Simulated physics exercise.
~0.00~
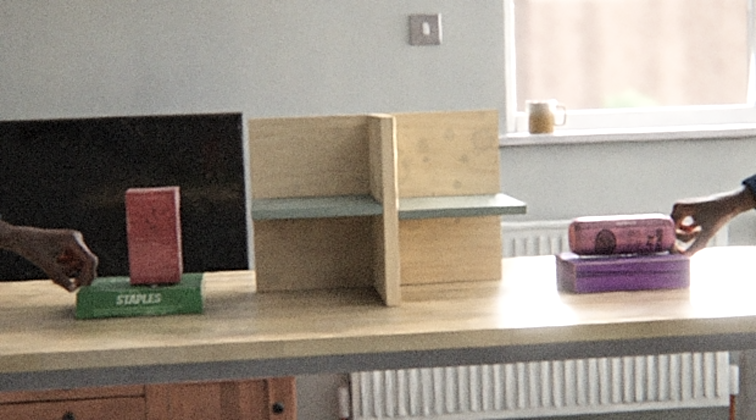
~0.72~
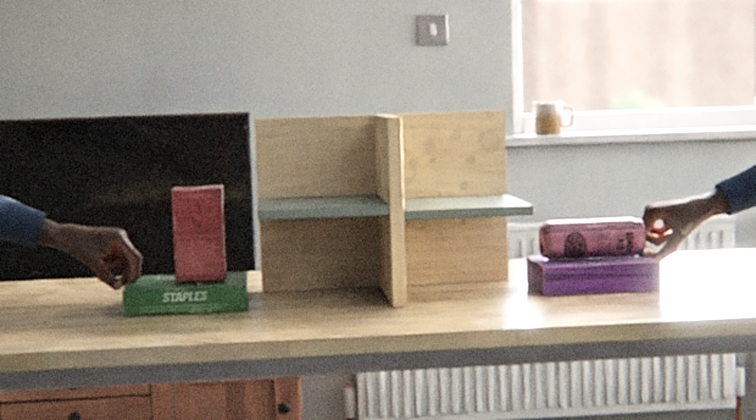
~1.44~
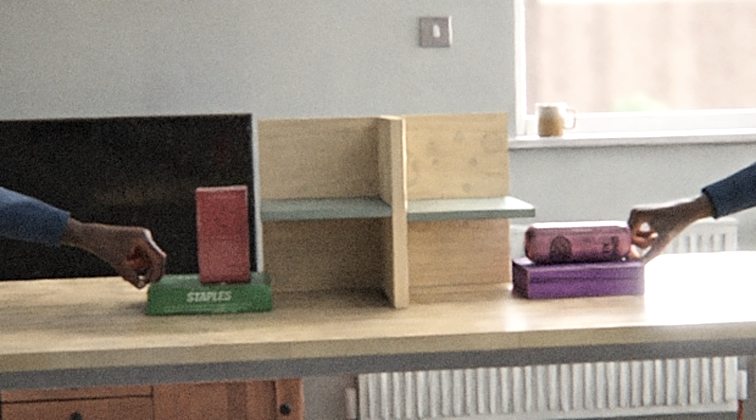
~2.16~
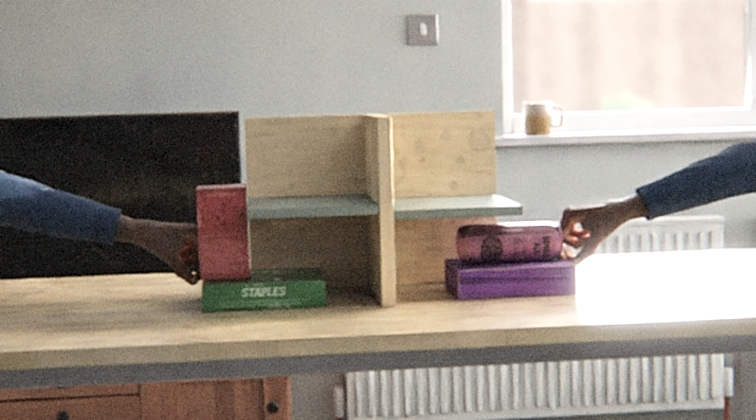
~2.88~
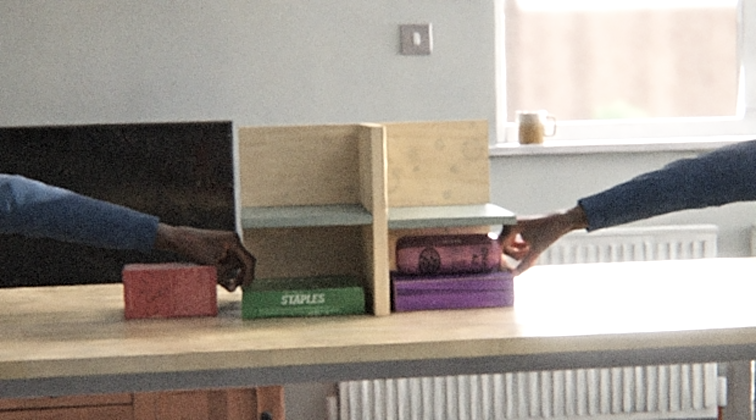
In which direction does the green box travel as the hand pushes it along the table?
The green box moves to the right, going in under the shelf on the left side of the wooden unit.
A green box with a red carton standing upright on it slides right along a wooden table, pushed by a hand, while another hand pushes a flat purple piece carrying a pink can on its side to the left. Both loads close in on the low shelves of a wooden unit. The red carton meets the left shelf and is held back as the green box continues beneath it. The pink can rides under the right shelf without being knocked off. At the end, the red carton lies on its side on the table, left of the green box.
